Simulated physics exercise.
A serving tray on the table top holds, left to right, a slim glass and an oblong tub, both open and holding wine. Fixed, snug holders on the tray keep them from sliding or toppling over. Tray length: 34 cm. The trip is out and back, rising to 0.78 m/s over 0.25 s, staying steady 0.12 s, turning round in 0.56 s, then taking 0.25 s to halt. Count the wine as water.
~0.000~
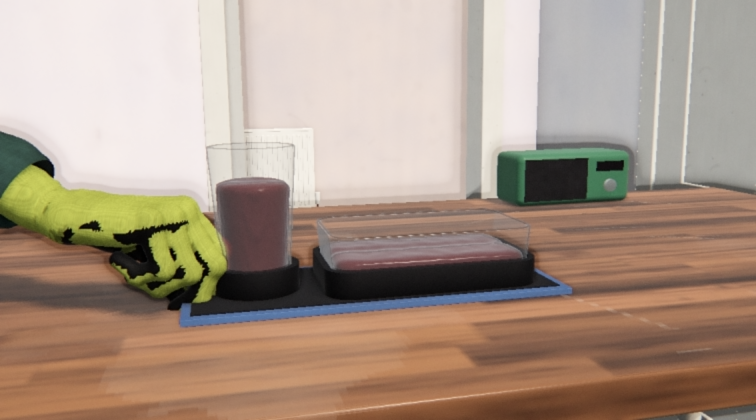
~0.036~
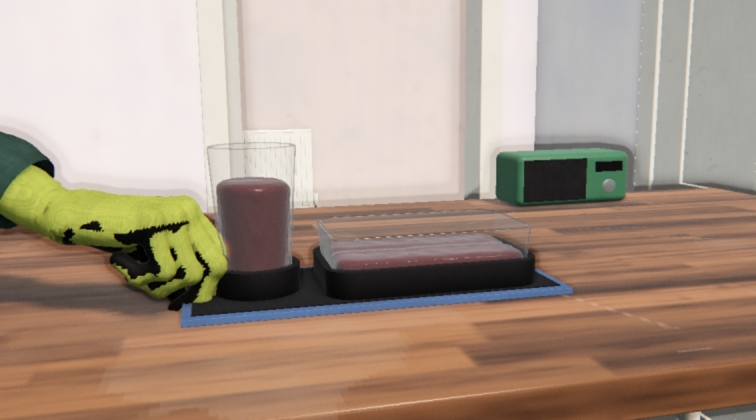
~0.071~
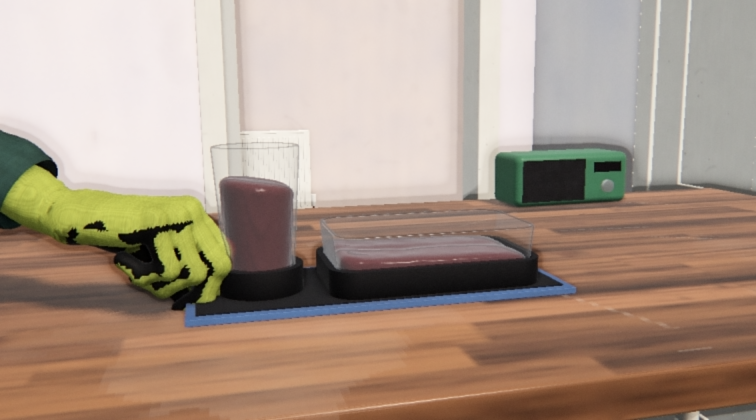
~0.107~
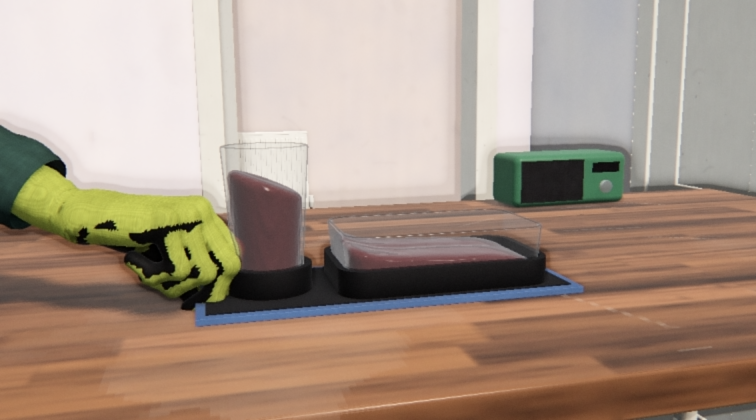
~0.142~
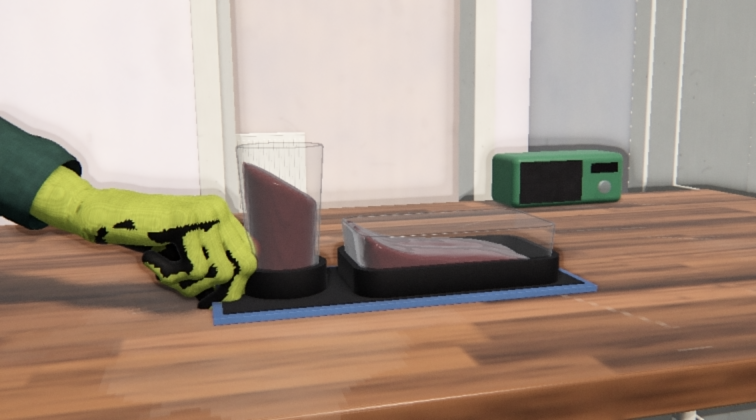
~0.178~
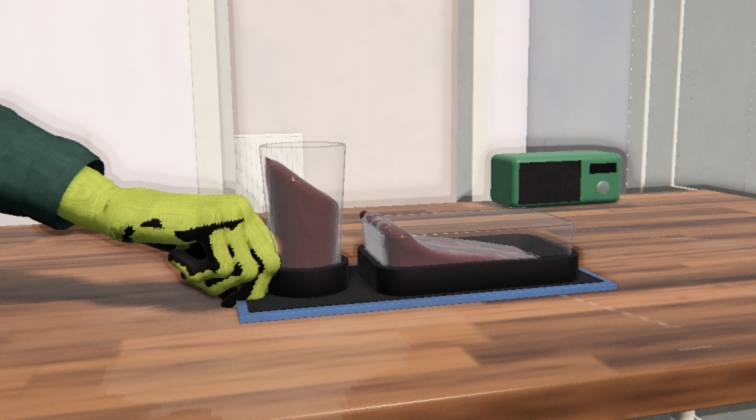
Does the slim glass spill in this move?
No. Most likely it comes through clean.
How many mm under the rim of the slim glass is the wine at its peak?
Roughly 3 mm.
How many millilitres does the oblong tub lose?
Roughly 270 ml.
Then, 0.49 s in, the tray moves at 0.61 m/s; losses from the left are 0, 60 ml.
Then, 0.80 s in, the tray moves at 0.59 m/s; losses from the left are 0, 225 ml.
Then, 1.11 s in, the tray moves at 0.13 m/s; losses from the left are 0, 234 ml.
Then, 1.43 s in, the tray moves at 0.00 m/s; losses from the left are 0, 272 ml.
Finally, losses from the left are 0, 273 ml.
